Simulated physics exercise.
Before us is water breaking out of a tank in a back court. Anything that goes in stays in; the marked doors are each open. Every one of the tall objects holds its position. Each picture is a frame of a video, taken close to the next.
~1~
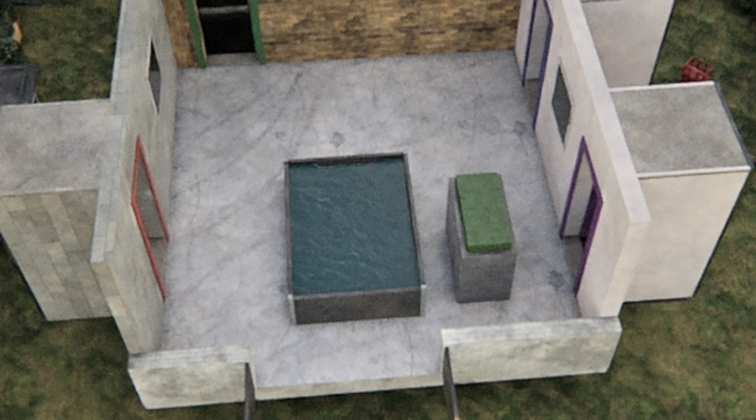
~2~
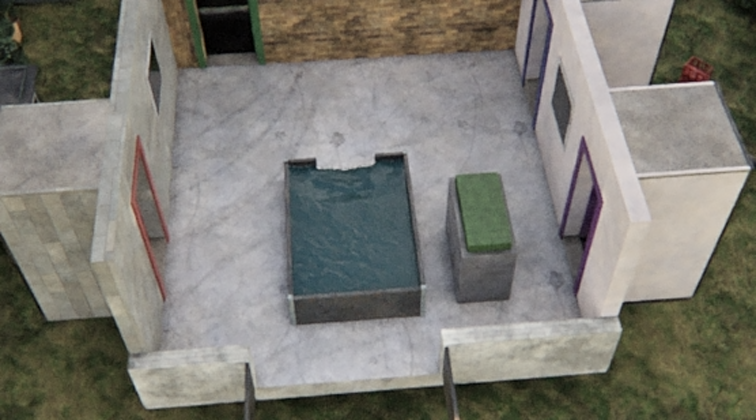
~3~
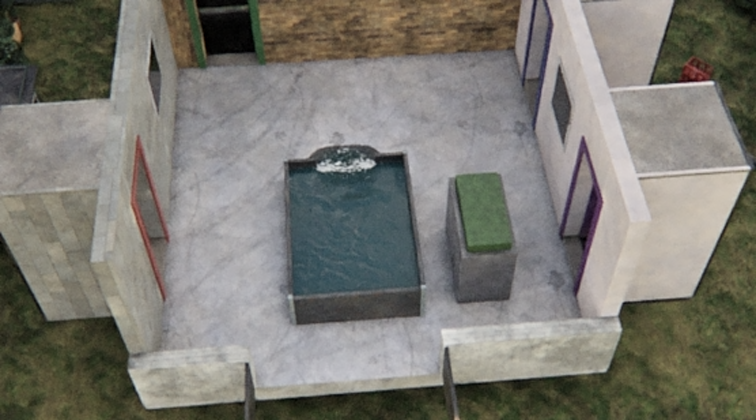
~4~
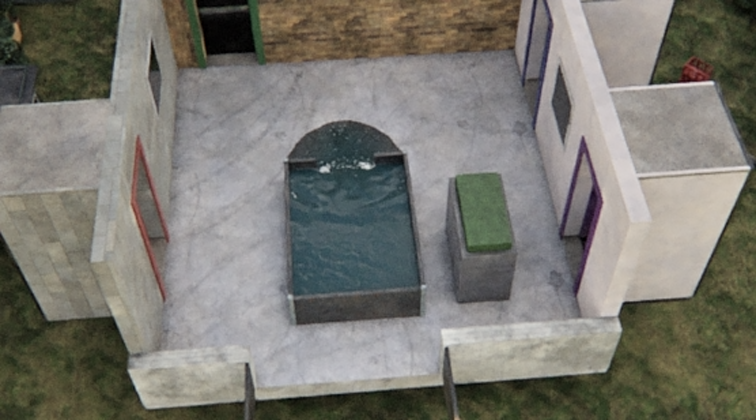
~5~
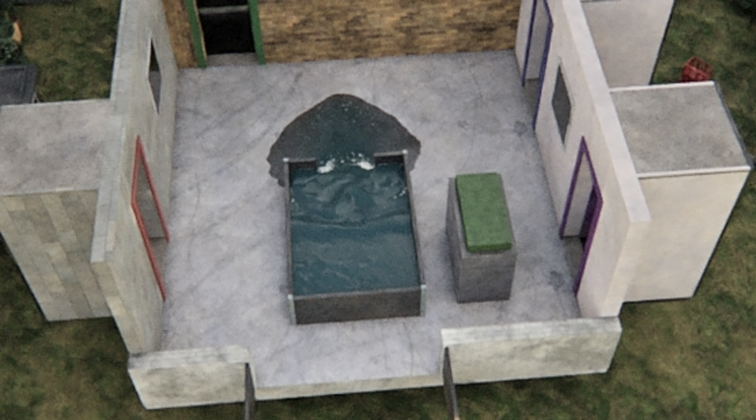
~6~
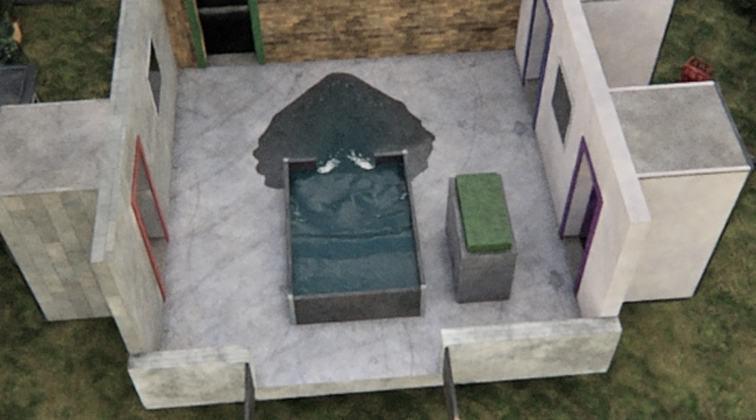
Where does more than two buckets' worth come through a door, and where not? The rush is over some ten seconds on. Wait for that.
Green door: Over the cap; blue door: Within the cap; purple door: Within the cap; red door: Within the cap.
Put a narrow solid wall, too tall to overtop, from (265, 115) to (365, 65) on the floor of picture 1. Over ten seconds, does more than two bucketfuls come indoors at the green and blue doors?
Then the green door falls short, and the blue door falls short.
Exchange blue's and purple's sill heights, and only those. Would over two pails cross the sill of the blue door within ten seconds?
The blue door exceeds the limit.
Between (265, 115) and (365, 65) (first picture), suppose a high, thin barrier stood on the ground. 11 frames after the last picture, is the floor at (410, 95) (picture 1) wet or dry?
My call for that spot - a puddle.
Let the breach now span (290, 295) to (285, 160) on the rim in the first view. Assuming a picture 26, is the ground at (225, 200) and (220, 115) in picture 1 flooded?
Order as given: Inundated, then inundated.
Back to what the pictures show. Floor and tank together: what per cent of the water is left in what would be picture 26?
I'd say around 98 per cent.
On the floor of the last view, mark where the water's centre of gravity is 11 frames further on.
Somewhere around (352, 188) in the last view.
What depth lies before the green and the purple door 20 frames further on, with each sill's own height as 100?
Near 210 and 0 per cent, in that order.
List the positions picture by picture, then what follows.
The open tank at (351, 225) is whole and still, in the first frame.
The front is at a hidden place, out from the gap on the open tank's far side, in the second frame.
Water pours out on the open tank's far side and has run to (368, 150), in the third frame.
The front is at (351, 124), out from the gap on the open tank's far side, in the fourth frame.
Water pours out on the open tank's far side and has run to (348, 98), in the fifth frame.
Water pours out on the open tank's far side and has run to (347, 78), in the sixth frame.
A moment on, water covers 30 % of the floor; the green door not reached, the blue door not reached, the purple door not reached, the red door not reached.
Next, water covers 40 % of the floor; the green door under two buckets in, the blue door not reached, the purple door not reached, the red door not reached.
Then, water covers 40 % of the floor; the green door over two buckets in, the blue door wet at the sill, nothing in, the purple door not reached, the red door not reached.
Later, water covers 85 % of the floor; the green door over two buckets in, the blue door wet at the sill, nothing in, the purple door wet at the sill, nothing in, the red door wet at the sill, nothing in.
In the end, water covers 95 % of the floor; the green door far over two buckets in, the blue door wet at the sill, nothing in, the purple door wet at the sill, nothing in, the red door wet at the sill, nothing in.
